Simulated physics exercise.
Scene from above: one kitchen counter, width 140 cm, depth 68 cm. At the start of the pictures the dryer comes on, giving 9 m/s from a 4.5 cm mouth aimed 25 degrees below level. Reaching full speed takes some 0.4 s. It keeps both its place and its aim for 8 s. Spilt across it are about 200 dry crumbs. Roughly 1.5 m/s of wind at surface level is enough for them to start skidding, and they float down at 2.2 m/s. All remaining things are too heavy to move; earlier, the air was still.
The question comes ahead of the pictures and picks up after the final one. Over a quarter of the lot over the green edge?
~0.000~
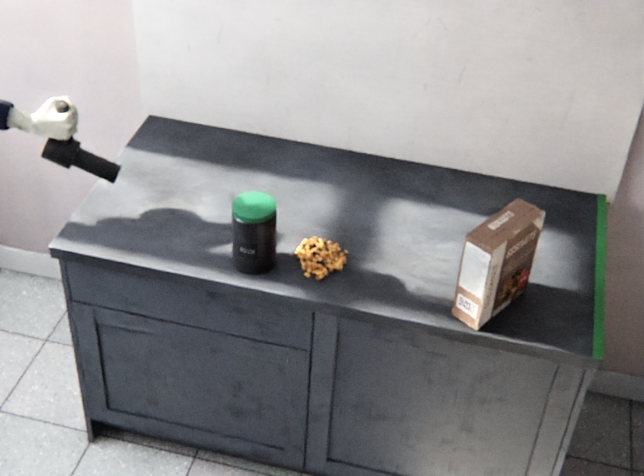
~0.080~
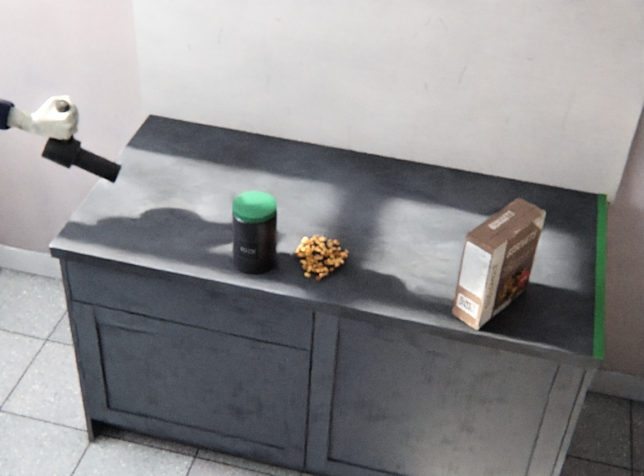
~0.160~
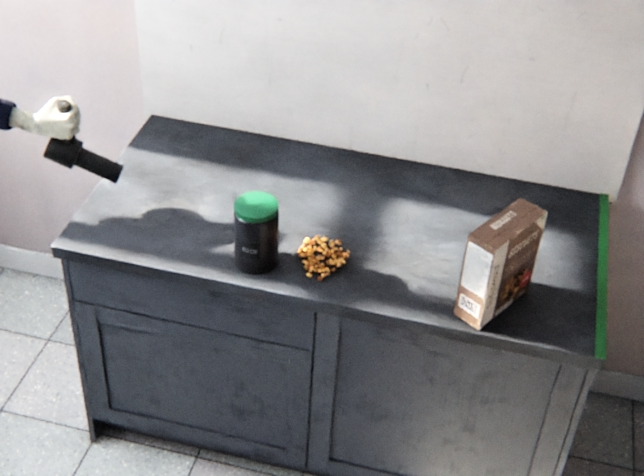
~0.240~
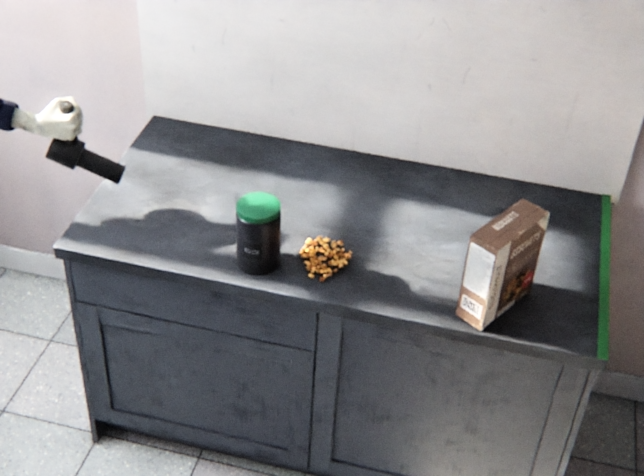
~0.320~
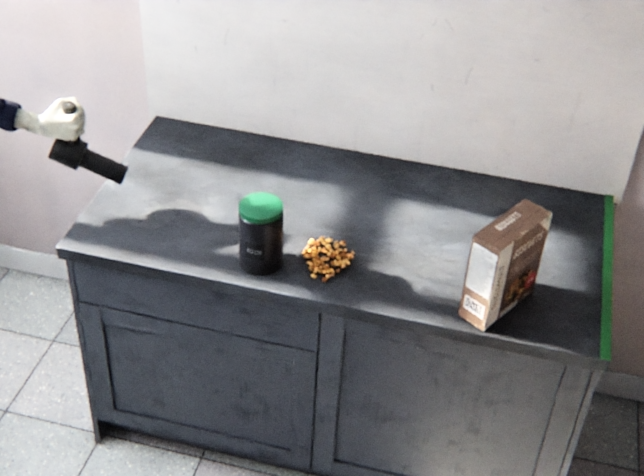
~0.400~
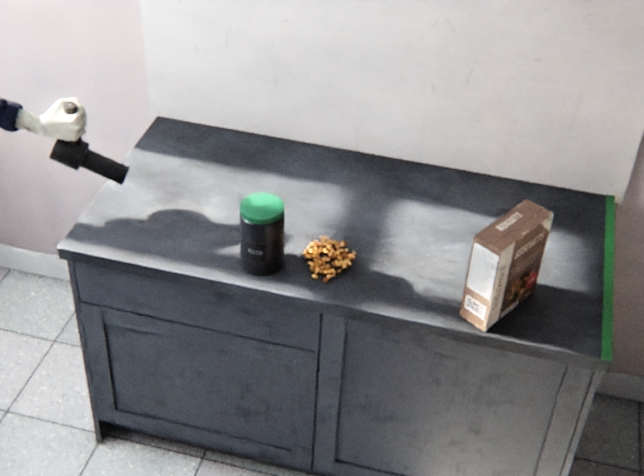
The share over that edge stays at or under a quarter.
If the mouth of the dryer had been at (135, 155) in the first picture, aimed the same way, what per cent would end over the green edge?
That gives roughly 0 % in the end.
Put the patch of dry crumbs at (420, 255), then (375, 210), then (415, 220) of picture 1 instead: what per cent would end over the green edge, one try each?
First try near 50 %, second near 90 %, third near 100 %.
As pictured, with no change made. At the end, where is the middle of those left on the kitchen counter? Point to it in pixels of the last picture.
Centre: Approx. (490, 290) px, last frame.
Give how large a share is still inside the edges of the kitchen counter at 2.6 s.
Near 100 percent remain.
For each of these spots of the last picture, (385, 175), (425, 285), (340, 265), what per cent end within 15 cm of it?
I would say some 0 %, 20 % and 15 % respectively.
After 1.6 s, 68 % are on the move or not yet settled, 0 % are over the green edge; the middle of those still in play is near (490, 289).
After 2.6 s, 61 % are on the move or not yet settled, 4 % are over the green edge; the middle of those still in play is near (490, 290).
After 4.4 s, 53 % are on the move or not yet settled, 4 % are over the green edge; the middle of those still in play is near (490, 290).
After 8.0 s, at the end, 4 % are over the green edge; the middle of those still in play is near (490, 290).
